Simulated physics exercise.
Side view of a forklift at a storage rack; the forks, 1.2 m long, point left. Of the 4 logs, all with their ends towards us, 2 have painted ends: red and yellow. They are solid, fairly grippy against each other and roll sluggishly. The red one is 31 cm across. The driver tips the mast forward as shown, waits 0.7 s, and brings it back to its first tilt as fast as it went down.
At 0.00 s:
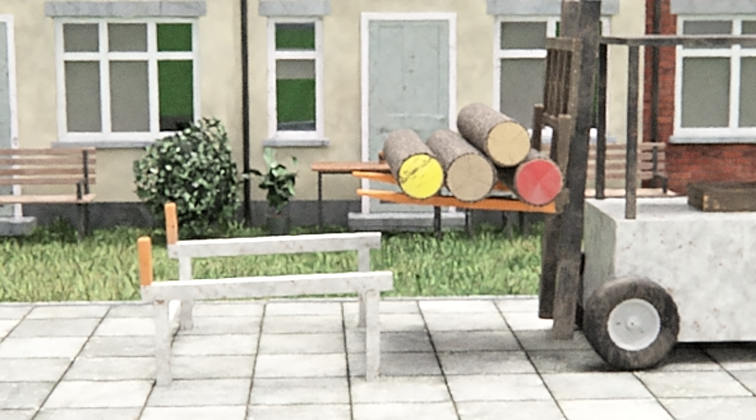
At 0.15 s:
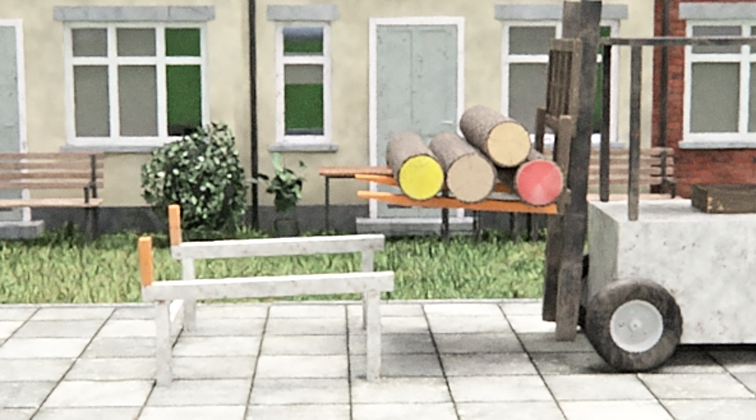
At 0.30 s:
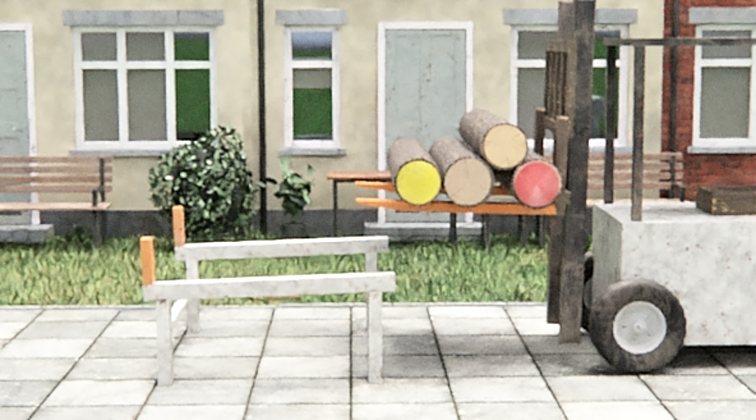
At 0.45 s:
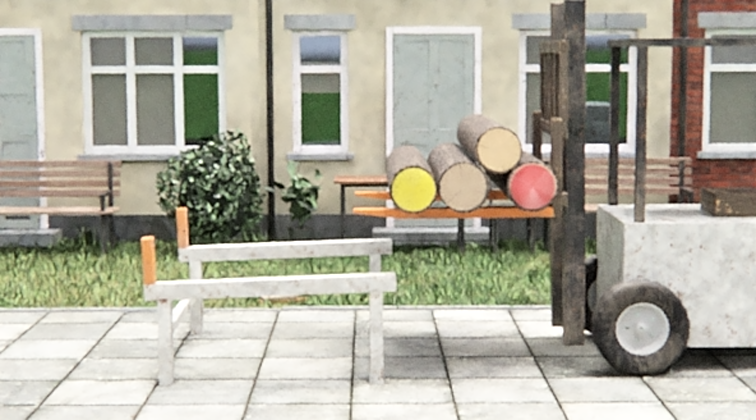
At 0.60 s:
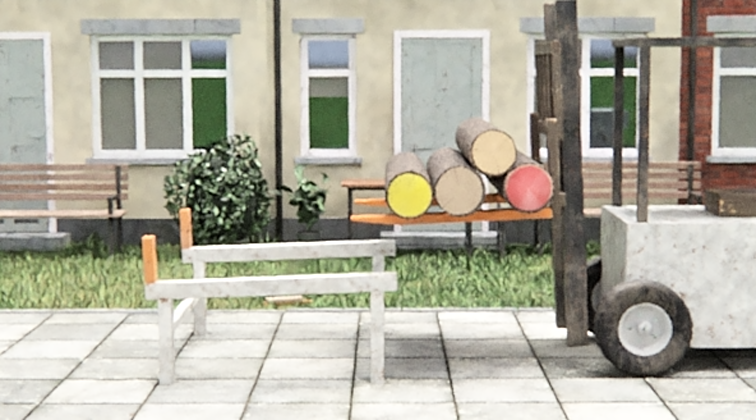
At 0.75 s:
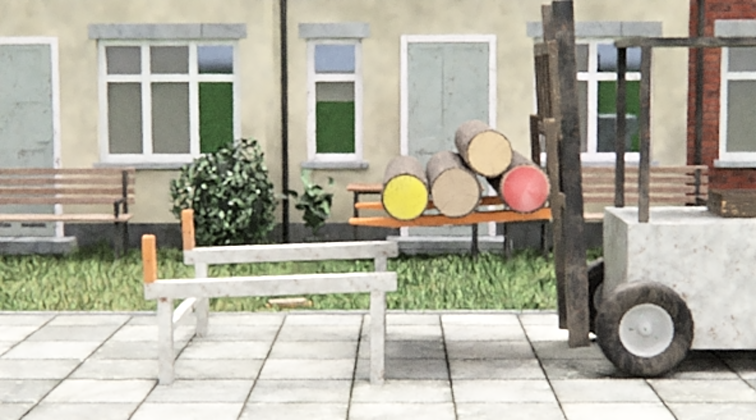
The clip opens on a forklift side-on, its raised orange forks angled slightly upward toward a low white rack, carrying four logs, one resting above the others. The mast gradually tips forward to the left, the forks tilt slightly downward, and the still-bunched logs shift slightly left and lower with them.
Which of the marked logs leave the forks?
Red stays on the forks, yellow stays on the forks.
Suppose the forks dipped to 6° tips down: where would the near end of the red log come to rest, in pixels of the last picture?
Around (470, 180).
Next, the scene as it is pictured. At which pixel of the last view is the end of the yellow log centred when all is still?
Near (426, 175).
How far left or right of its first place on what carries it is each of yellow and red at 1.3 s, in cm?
Yellow 5 left, red 5 left.
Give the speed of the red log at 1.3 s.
Roughly 0.0 m/s.
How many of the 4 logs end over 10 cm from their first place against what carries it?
0 of them.
Then, 1.3 s in, red is on the forks, 105 cm from the tips; yellow is on the forks, 30 cm from the tips; 0 off the forks so far.
Then, 2.0 s in, red is on the forks, 100 cm from the tips, rolling right; yellow is on the forks, 20 cm from the tips, rolling right; 0 off the forks so far.
Then, 2.7 s in, red is on the forks, 110 cm from the tips; yellow is on the forks, 30 cm from the tips, rolling right; 0 off the forks so far.
In the end (3.5 s), red is on the forks, 110 cm from the tips; yellow is on the forks, 35 cm from the tips; 0 off the forks so far.
